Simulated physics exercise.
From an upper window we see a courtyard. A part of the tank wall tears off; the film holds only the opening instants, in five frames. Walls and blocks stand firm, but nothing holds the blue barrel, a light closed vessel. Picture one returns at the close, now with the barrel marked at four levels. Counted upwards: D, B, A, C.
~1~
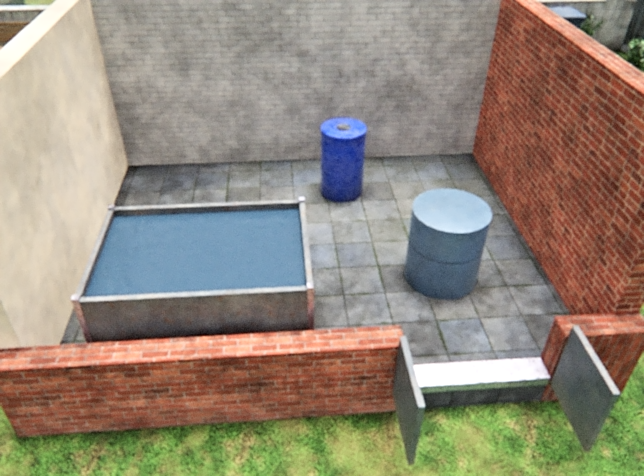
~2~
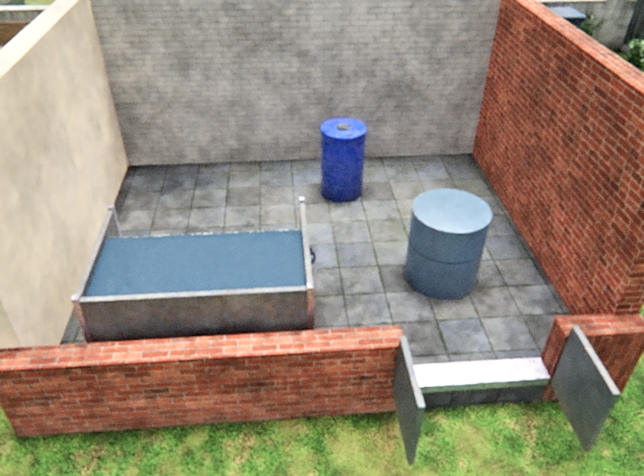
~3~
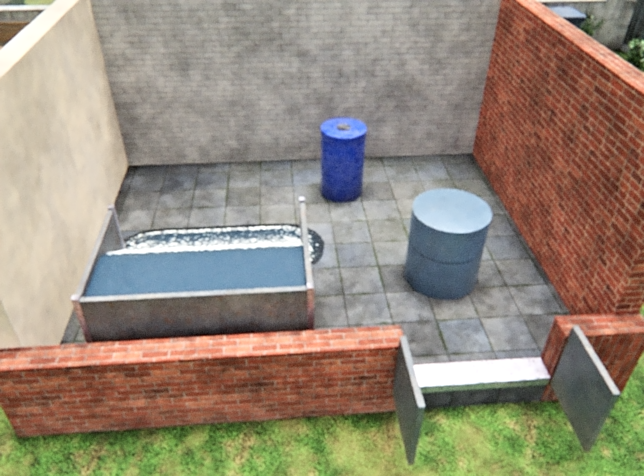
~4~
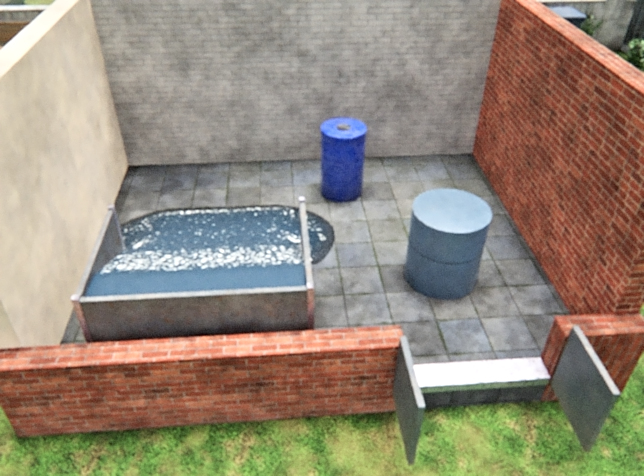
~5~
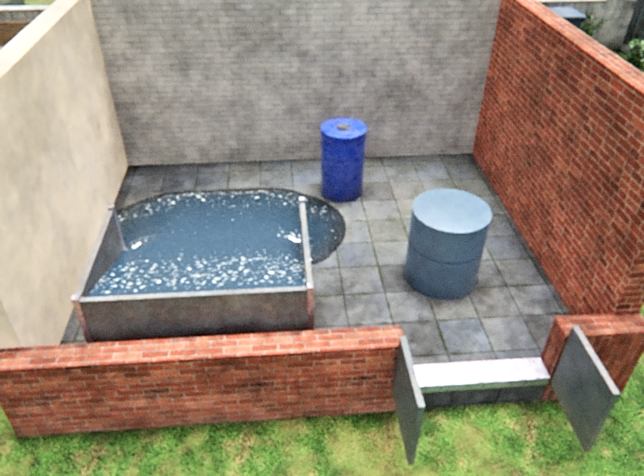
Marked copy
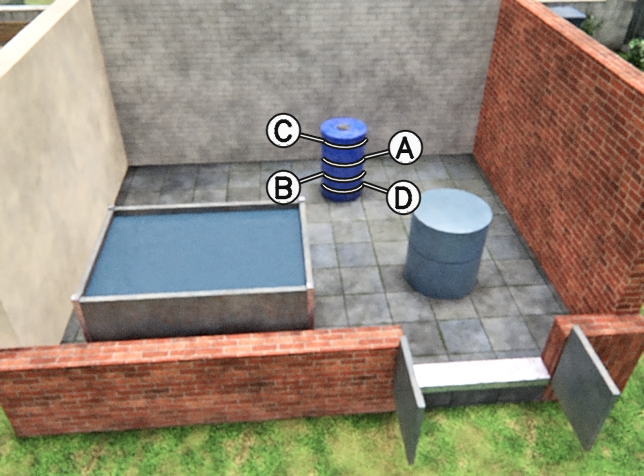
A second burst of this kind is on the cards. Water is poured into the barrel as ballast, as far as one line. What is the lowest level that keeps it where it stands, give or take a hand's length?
Go for B.
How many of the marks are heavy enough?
Three of the four.
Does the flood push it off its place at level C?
No, that is safe.
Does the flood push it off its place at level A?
No, not at all.
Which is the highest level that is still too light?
That would be D.
On the marked copy, A at (345, 165); B at (345, 180); C at (346, 147); D at (344, 191); from the bottom up D, B, A, C.
For level A, it does not move.
For level B, it does not move.
For level C, it does not move.
For level D, it is pushed about twice its own width away.
